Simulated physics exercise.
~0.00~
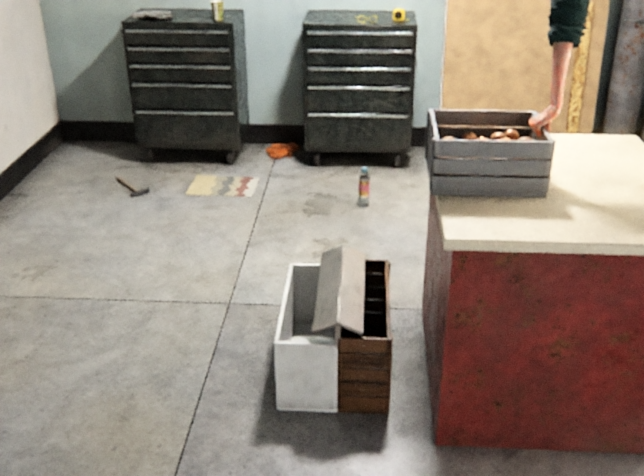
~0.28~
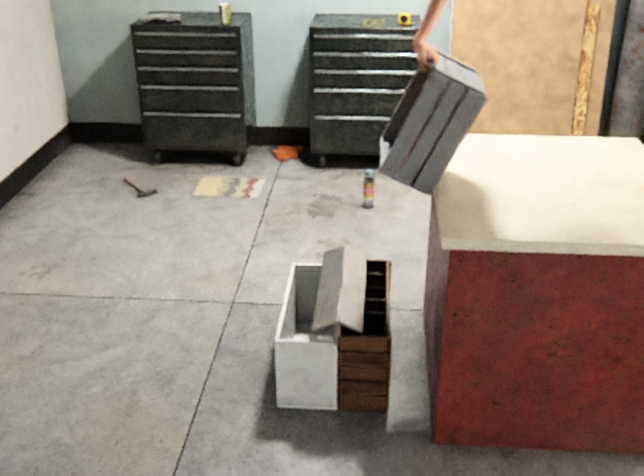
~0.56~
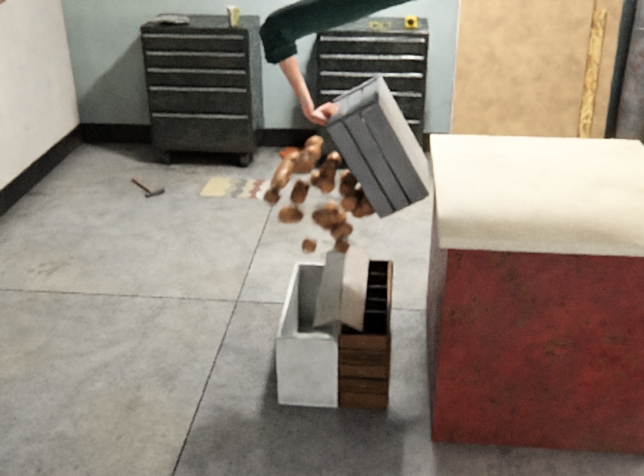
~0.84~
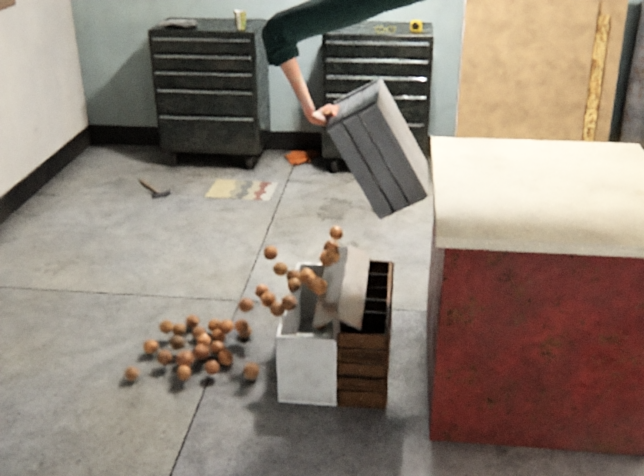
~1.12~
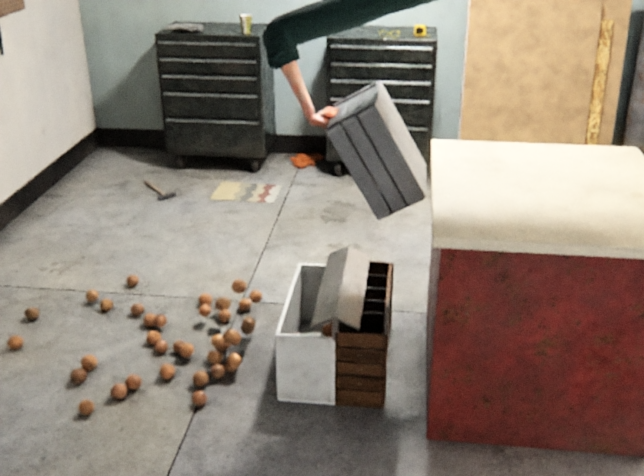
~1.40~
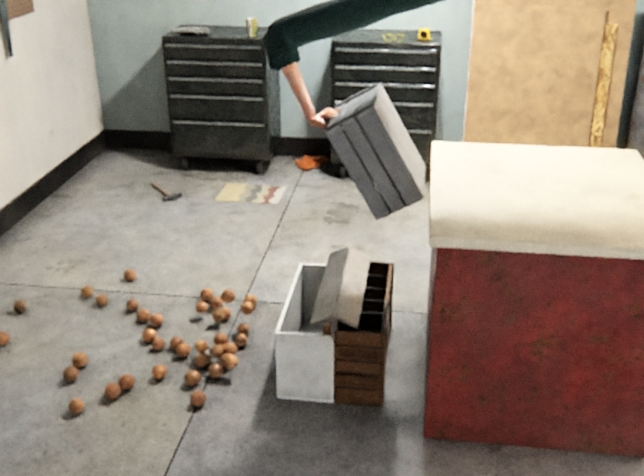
The video shows a hand lifting a grey crate from a red bench, swinging it left and tipping it over a white tote and a wooden bin. Round brown onions tumble out, some dropping toward the tote, and many end up scattered across the floor to its left.
